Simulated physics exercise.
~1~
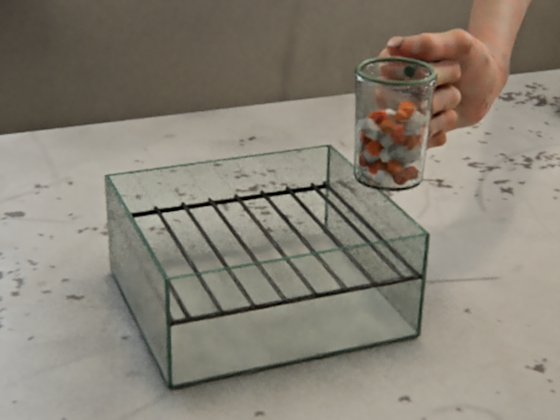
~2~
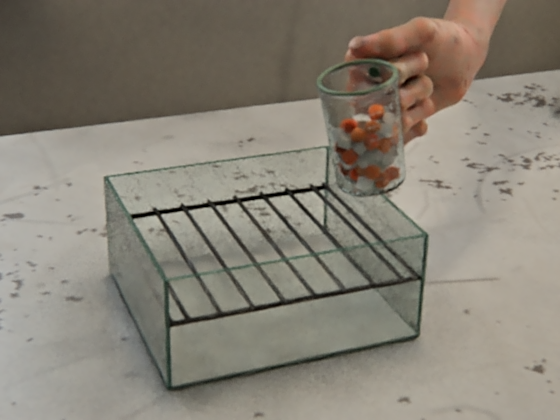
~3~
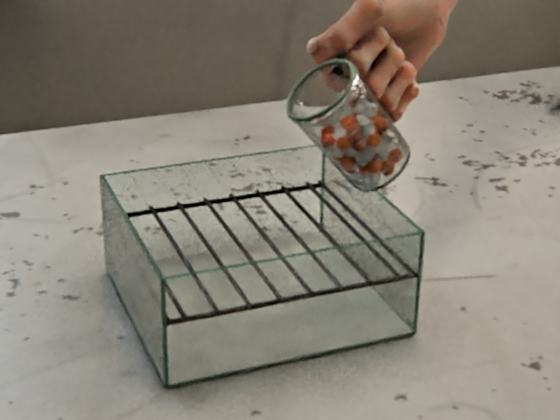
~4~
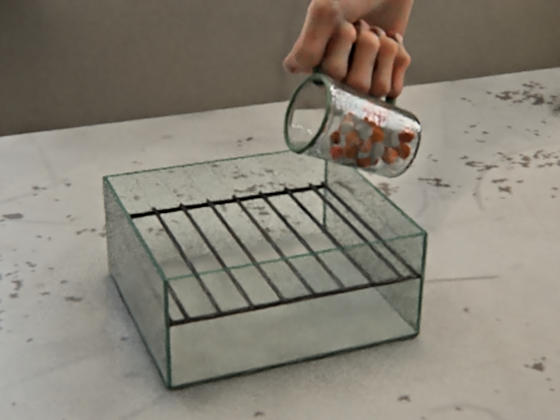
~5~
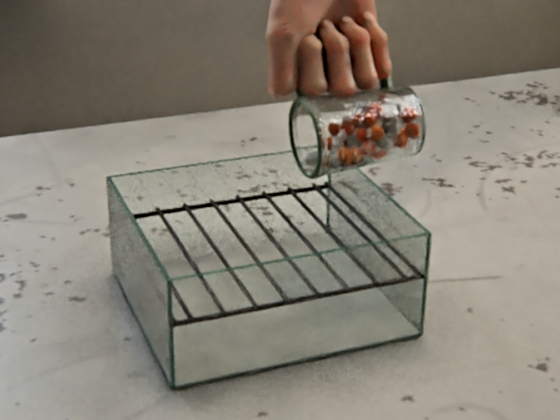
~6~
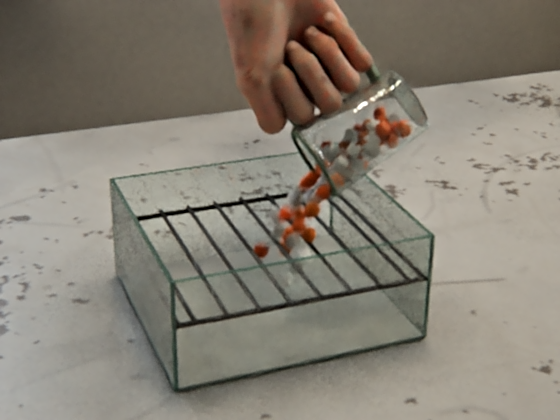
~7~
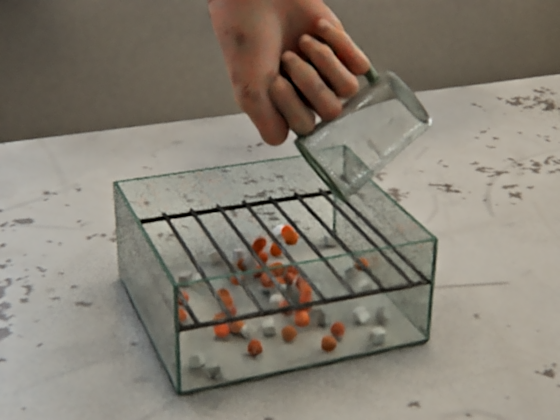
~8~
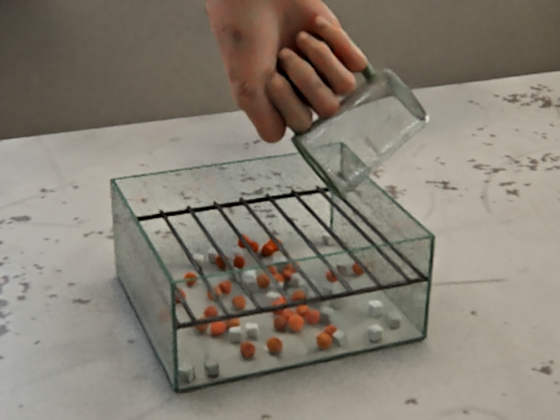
At first, a hand holds a clear glass cup filled with small white and orange pieces above the right side of an open glass box fitted with a dark wire rack. The hand moves left and tips the cup onto its side, with the pieces still inside. As the cup tilts further, its mouth points down and the mix tumbles out onto the rack. The pieces drop through the gaps and scatter below, leaving the cup empty. In the end, both the white and the orange pieces lie under the wires, while the hand still holds the tipped cup overhead.
